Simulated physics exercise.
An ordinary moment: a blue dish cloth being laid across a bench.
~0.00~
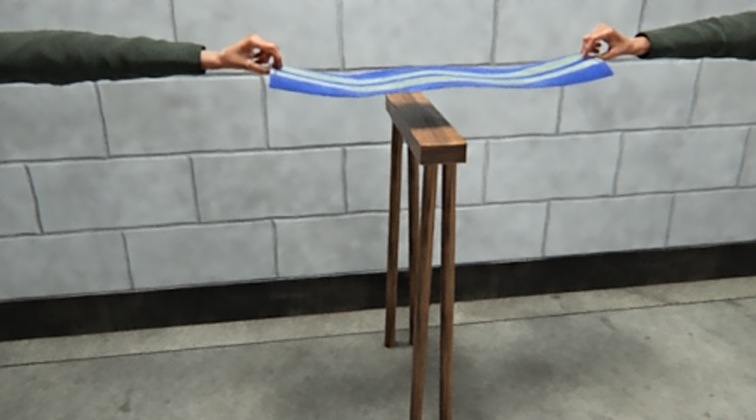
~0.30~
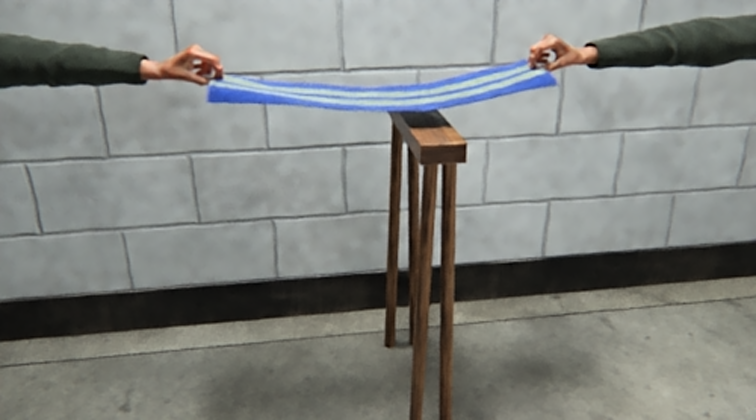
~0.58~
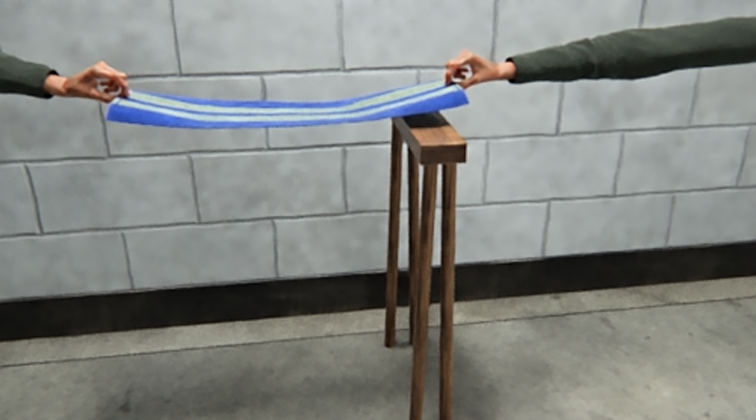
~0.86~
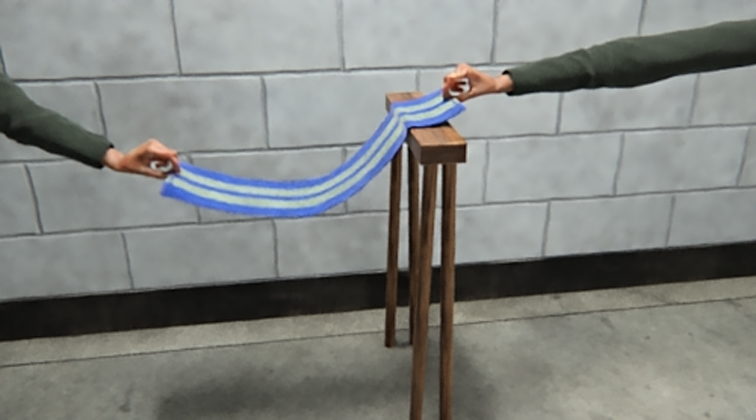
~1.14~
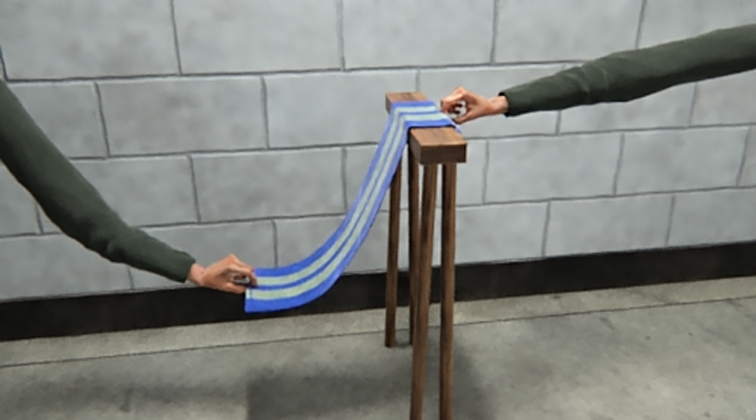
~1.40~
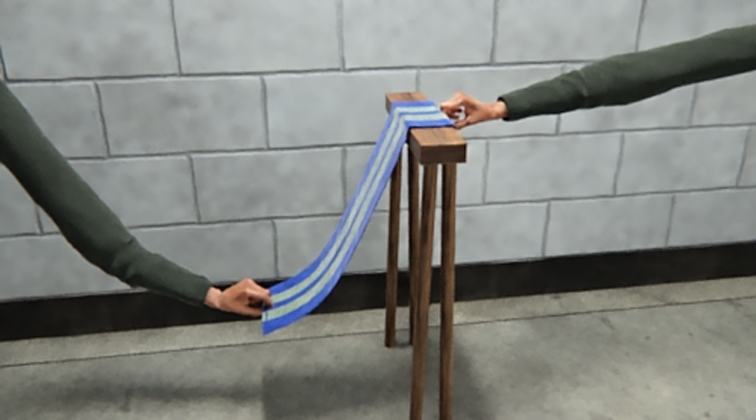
Against a grey block wall, two hands carried a striped blue cloth leftward above a narrow wooden bench, then lowered it across the top, the left hand drawing its longer side down and inward.
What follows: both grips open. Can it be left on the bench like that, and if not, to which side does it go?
As it turns out, the blue dish cloth drops leftwards.
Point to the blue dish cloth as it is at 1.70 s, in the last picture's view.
Near (355, 283).
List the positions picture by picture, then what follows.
In the first frame, left end (275, 88); right end (609, 76); top of the bench (444, 149).
In the second frame, left end (213, 103); right end (553, 86).
In the third frame, left end (113, 121); right end (464, 105); top of the bench (444, 149).
In the fourth frame, left end (166, 197); right end (461, 112).
In the fifth frame, left end (251, 311); right end (457, 132).
In the sixth frame, left end (268, 334); right end (457, 135); far more of it on the left.
By 1.70 s, dish cloth clear of the top and falling near (355, 283).
By 1.92 s, dish cloth in a heap on the floor near (352, 387).
When it is over, dish cloth in a heap on the floor near (351, 390). The blue dish cloth slips off to the left.
